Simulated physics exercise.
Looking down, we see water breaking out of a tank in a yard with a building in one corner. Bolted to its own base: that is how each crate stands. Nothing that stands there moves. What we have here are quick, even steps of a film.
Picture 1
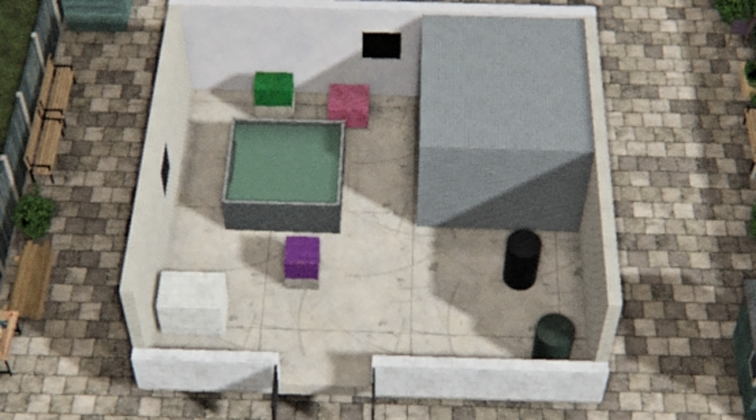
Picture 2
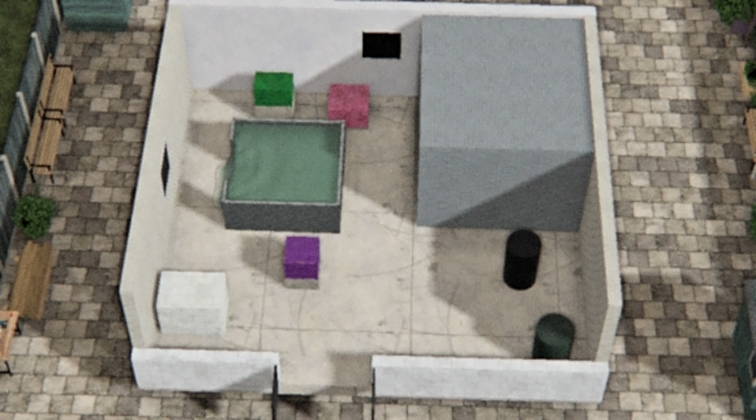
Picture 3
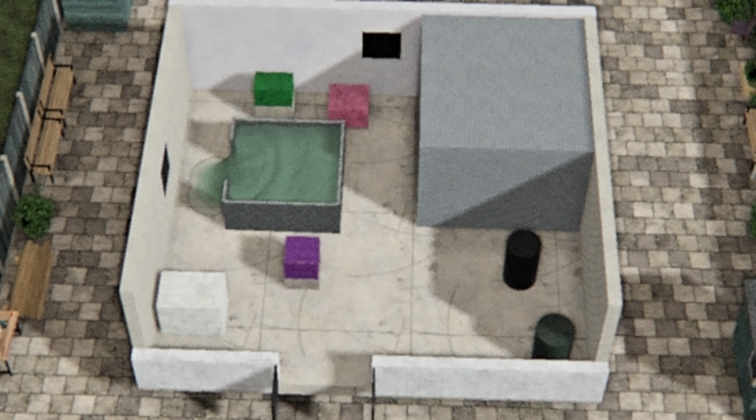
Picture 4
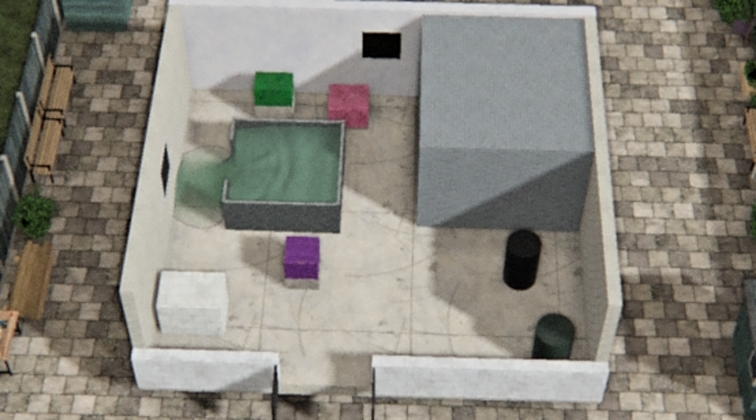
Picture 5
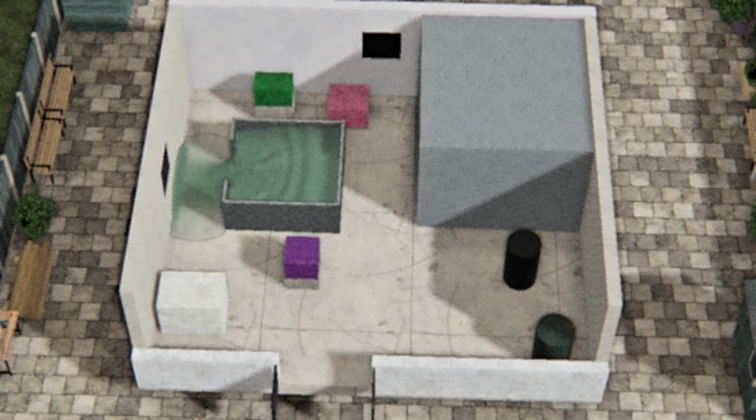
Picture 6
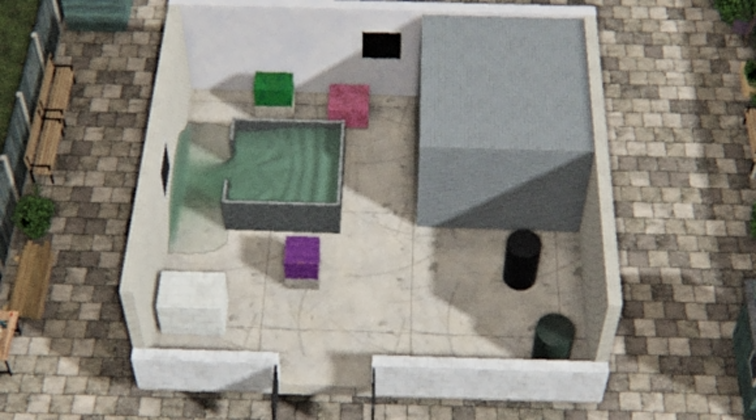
Walled yard with a grey block in one corner, green water breaking from a tank's left side and spreading to the wall.
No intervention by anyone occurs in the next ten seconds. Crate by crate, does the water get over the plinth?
Result: The purple crate is not flooded; the green crate is not flooded; the pink crate is flooded.
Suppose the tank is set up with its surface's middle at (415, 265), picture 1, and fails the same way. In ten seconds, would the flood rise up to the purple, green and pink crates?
Well, the purple crate gets swamped, the green crate avoids the flood, but the pink crate gets swamped.
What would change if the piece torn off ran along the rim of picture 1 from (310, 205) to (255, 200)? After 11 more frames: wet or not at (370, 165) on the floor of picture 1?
Short version: Spared.
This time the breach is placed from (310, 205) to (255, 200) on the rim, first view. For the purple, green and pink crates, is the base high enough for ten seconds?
My take: Purple crate gets flooded, green crate is untouched and pink crate gets flooded.
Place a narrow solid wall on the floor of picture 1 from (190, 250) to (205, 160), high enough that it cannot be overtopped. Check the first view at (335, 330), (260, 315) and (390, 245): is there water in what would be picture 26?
The first point comes out inundated, the next inundated, the last unwetted.
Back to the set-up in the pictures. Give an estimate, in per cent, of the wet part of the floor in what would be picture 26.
Close to 55 %.
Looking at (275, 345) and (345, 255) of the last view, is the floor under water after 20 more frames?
Going in order, I'd say drenched for the first and clear for the second.
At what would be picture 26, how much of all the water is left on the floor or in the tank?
Some 100 parts in a hundred have not run off.
A moment on, water covers 15 % of the floor; the purple crate not reached, the green crate not reached, the pink crate not reached.
Next, water covers 30 % of the floor; the purple crate water round its plinth, the green crate water round its plinth, the pink crate water round its plinth.
Then, water covers 55 % of the floor; the purple crate water round its plinth, the green crate water round its plinth, the pink crate water round its plinth.
Later, water covers 85 % of the floor; the purple crate water round its plinth, the green crate water round its plinth, the pink crate water round its plinth.
In the end, water covers 95 % of the floor; the purple crate stayed above the water, the green crate stayed above the water, the pink crate was topped.
